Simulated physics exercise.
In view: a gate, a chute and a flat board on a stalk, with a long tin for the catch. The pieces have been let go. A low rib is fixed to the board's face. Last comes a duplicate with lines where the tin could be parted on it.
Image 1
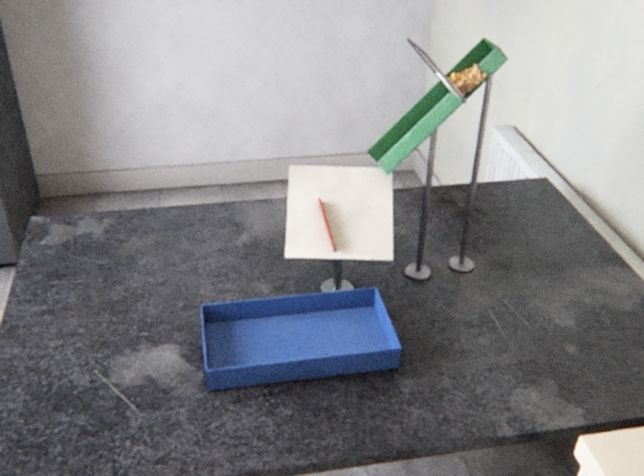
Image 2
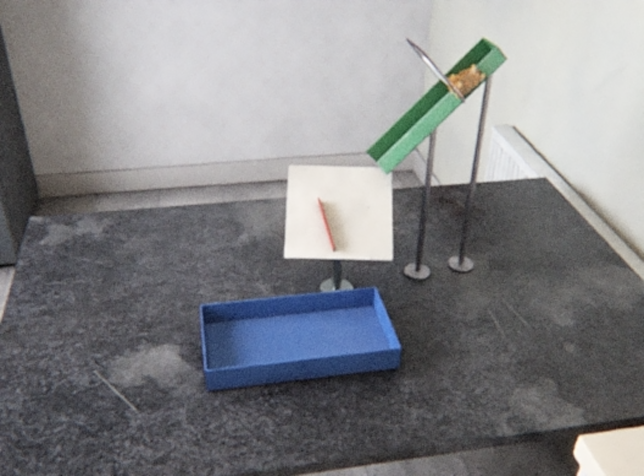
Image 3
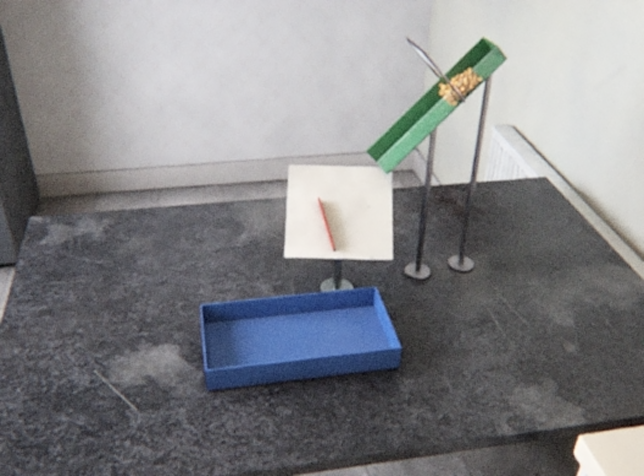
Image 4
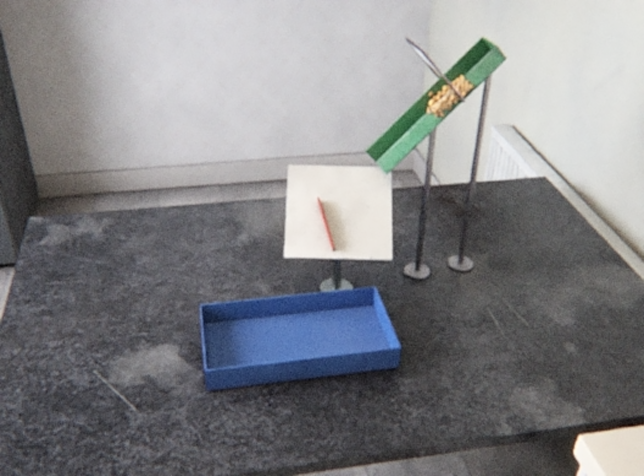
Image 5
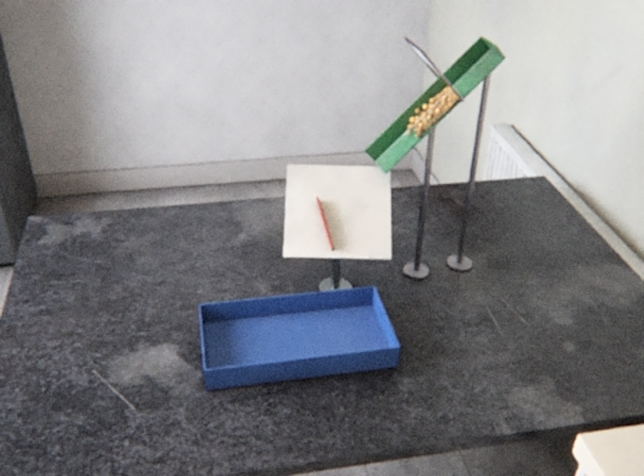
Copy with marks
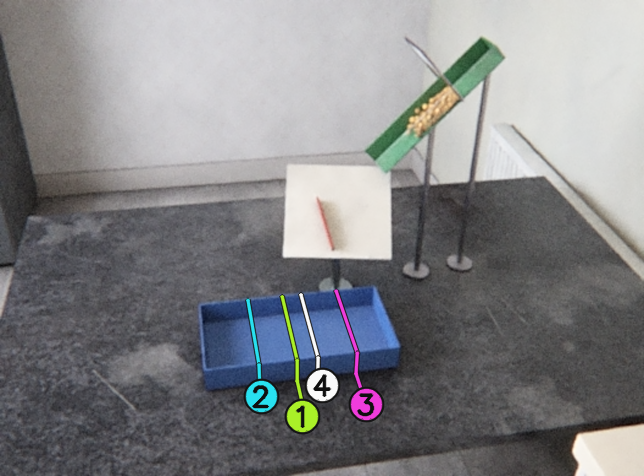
A clump of small round beads slid down and to the left along a sloping green chute, spreading out as it moved, while the pale ribbed board and empty blue tin below stayed still.
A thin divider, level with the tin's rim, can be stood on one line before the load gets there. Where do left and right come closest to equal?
I would pick line 3.
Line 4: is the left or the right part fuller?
More lands on the right.
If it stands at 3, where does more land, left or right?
More lands on the right.
On the marked copy, line 1 crosses the front rim at (297, 359); line 2 crosses the front rim at (258, 363); line 3 crosses the front rim at (357, 352); line 4 crosses the front rim at (317, 356).
For line 1, of what is caught, a small share on the left of the divider, all but a few on the right.
For line 2, of what is caught, only a few on the left of the divider, all but a few on the right.
For line 3, of what is caught, close to a quarter on the left of the divider, close to two thirds on the right.
For line 4, of what is caught, a small share on the left of the divider, all but a few on the right.
